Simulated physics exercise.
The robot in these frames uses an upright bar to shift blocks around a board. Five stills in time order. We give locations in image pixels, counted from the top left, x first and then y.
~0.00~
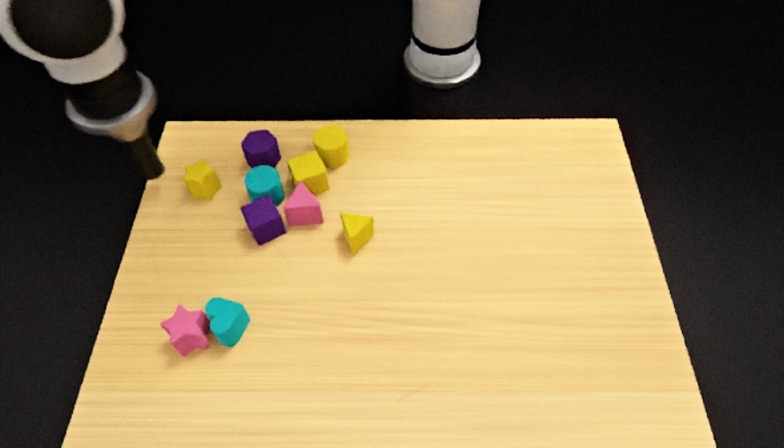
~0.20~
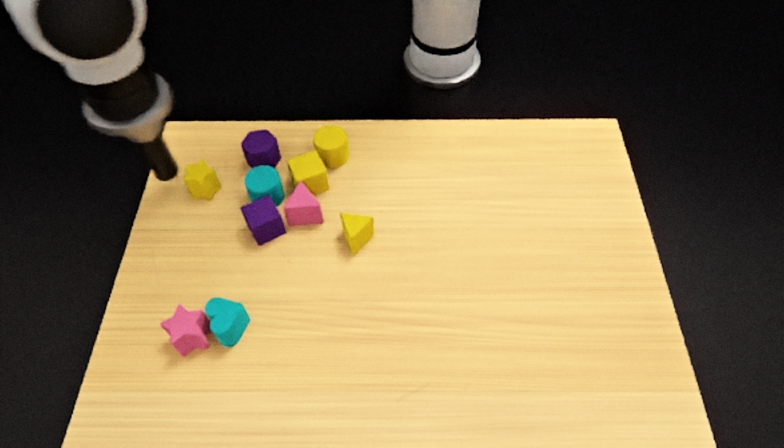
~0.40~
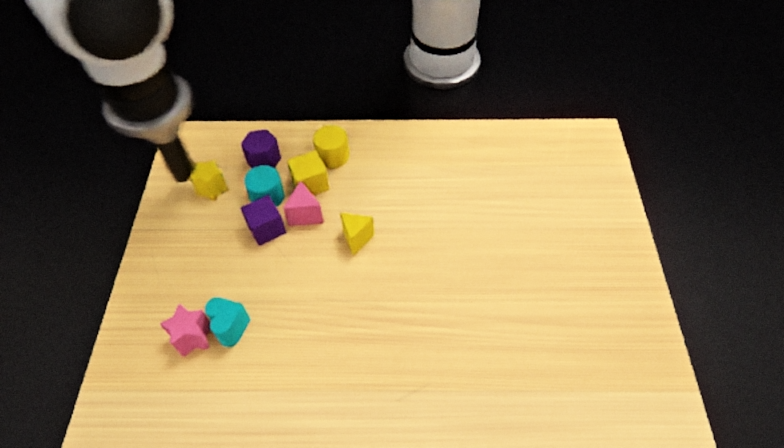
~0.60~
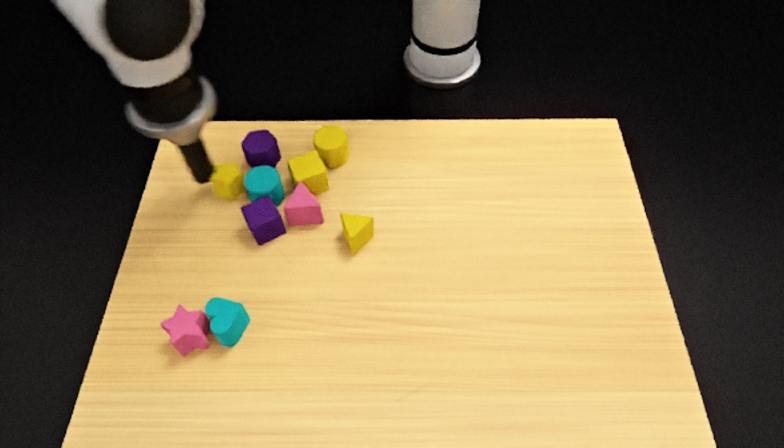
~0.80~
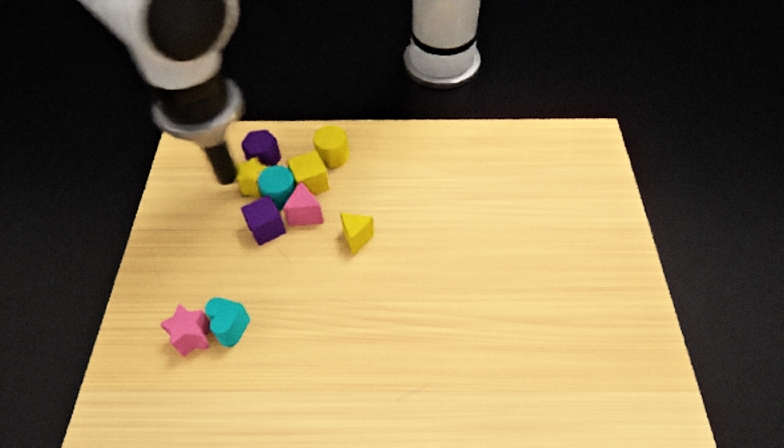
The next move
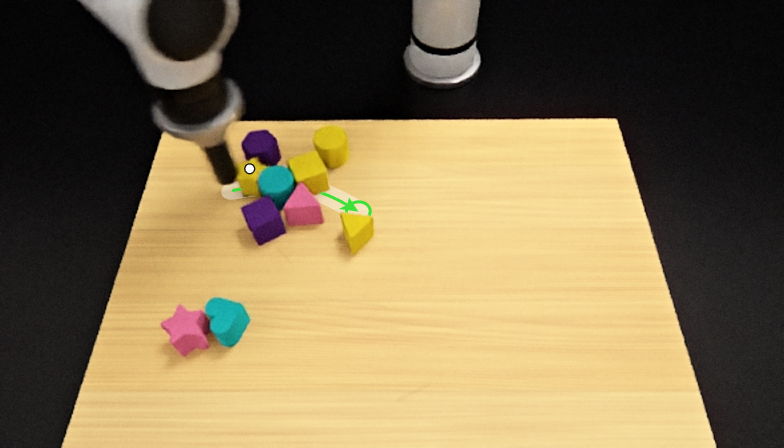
On a pale wooden board against a black background, a robot's upright bar starts beside a loose cluster of colourful blocks at the upper left. It moves right to a small yellow block and pushes it into the cluster, where the turquoise round block shifts slightly right while the others stay still.
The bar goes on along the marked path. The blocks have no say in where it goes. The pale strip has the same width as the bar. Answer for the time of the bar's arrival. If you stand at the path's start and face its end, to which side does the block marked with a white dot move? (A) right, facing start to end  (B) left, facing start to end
My pick is B.
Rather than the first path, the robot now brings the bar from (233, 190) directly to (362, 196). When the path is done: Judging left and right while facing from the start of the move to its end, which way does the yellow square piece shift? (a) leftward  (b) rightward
Letter a.
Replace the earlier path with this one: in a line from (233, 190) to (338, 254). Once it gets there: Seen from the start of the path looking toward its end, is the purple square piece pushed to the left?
Final answer: No.
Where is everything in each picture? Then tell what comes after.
Tip of the bar at (153, 172), middles of tops, yellow star at (197, 171), turquoise circle at (261, 178), pink triangular block at (301, 198), yellow square piece at (307, 165), yellow triangular block at (355, 222), in the first picture.
Bar at (167, 172), nothing pushed, in the second picture.
Bar at (185, 174), yellow star at (205, 170), in the third picture.
Bar at (205, 175), yellow star at (225, 172), in the fourth picture.
Bar at (227, 176), yellow star at (250, 169), turquoise circle at (275, 178), pink triangular block at (301, 198), yellow square piece at (307, 165), yellow triangular block at (355, 222), in the fifth picture.
The line goes from (233, 190) over (278, 186) and (321, 193) to (358, 211); the dot is on the yellow star.
The first path, step by step. One third of the way, bar at (274, 172); yellow star at (298, 169), turned 35° clockwise; turquoise circle at (312, 189); pink triangular block at (318, 212), turned 50° clockwise; yellow square piece at (331, 162), turned 55° anticlockwise.
Two thirds of the way, bar at (318, 179); yellow star at (341, 172); turquoise circle at (343, 199); pink triangular block at (322, 223), turned 70° clockwise; yellow square piece at (361, 154), turned 100° anticlockwise; yellow triangular block at (357, 225).
At the end, bar at (357, 198); yellow star at (371, 178), turned 40° anticlockwise; turquoise circle at (361, 218); pink triangular block at (324, 227), turned 100° clockwise; yellow square piece at (369, 153), turned 125° anticlockwise; yellow triangular block at (365, 242), turned 25° anticlockwise.
